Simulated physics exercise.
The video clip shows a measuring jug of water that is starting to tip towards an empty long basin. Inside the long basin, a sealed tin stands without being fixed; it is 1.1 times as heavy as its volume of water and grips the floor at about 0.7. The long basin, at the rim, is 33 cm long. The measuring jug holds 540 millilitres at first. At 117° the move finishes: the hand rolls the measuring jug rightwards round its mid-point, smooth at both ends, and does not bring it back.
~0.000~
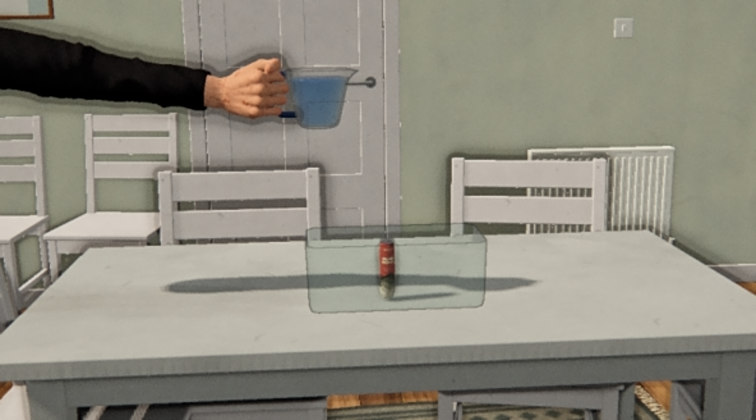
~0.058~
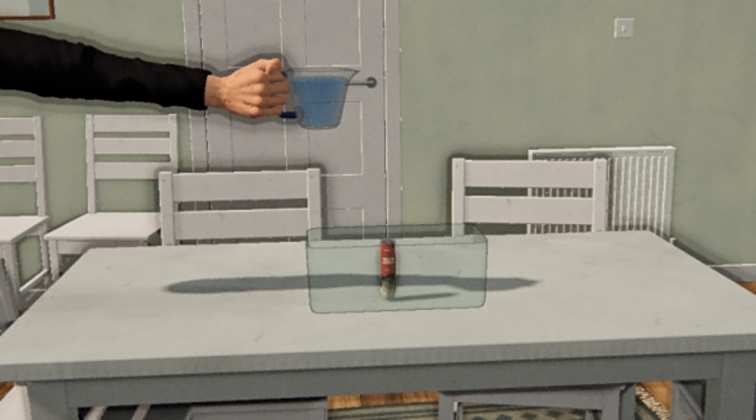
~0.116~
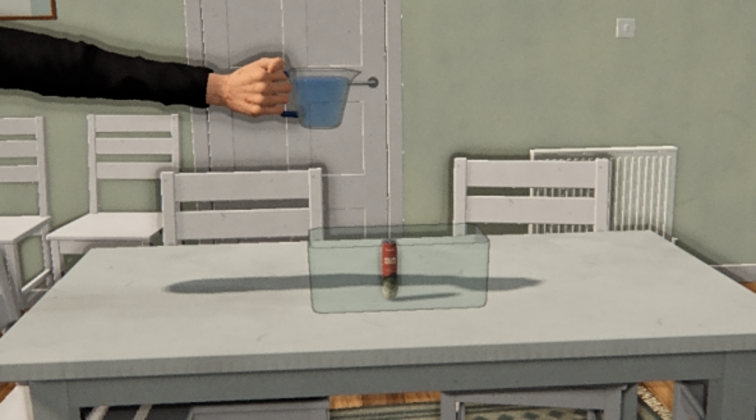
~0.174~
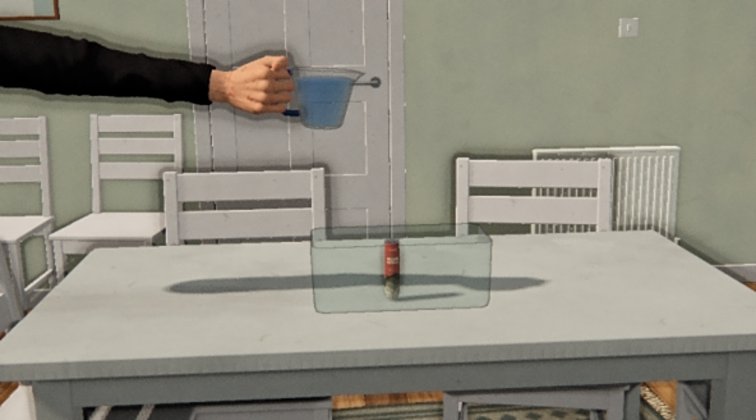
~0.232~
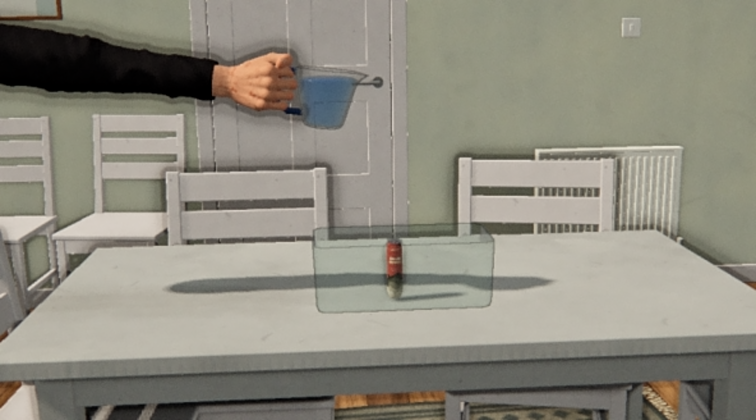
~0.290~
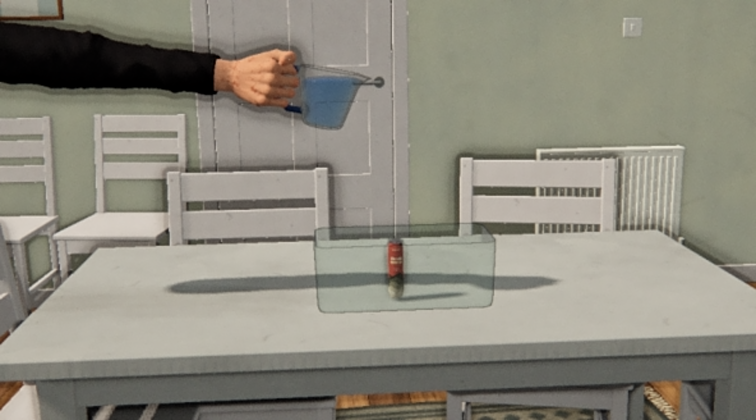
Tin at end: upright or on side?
I expect it will stay vertical.
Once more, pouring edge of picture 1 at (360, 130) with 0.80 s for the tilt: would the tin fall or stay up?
Then the tin comes down.
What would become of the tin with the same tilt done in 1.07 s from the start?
Then the tin does not tip.
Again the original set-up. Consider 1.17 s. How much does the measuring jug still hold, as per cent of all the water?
Around 5 in a hundred is still there.
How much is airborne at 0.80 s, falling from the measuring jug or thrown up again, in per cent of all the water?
Close to 30 in a hundred.
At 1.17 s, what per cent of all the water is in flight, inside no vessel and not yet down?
Close to 20 %.
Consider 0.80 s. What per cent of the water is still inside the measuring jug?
About 62 percent.
Then, 0.80 s in, the tilt is 66° and 62 per cent is still to pour; the tin stands where it began.
Then, 1.17 s in, the tilt is 105° and 5 per cent is still to pour; the tin stands where it began.
Then, 1.56 s in, the tilt is 117° and 0 per cent is still to pour; the tin stands where it began.
Then, 1.98 s in, the tilt is 117° and 0 per cent is still to pour; the tin stands where it began.
Finally, the tin stands where it began.
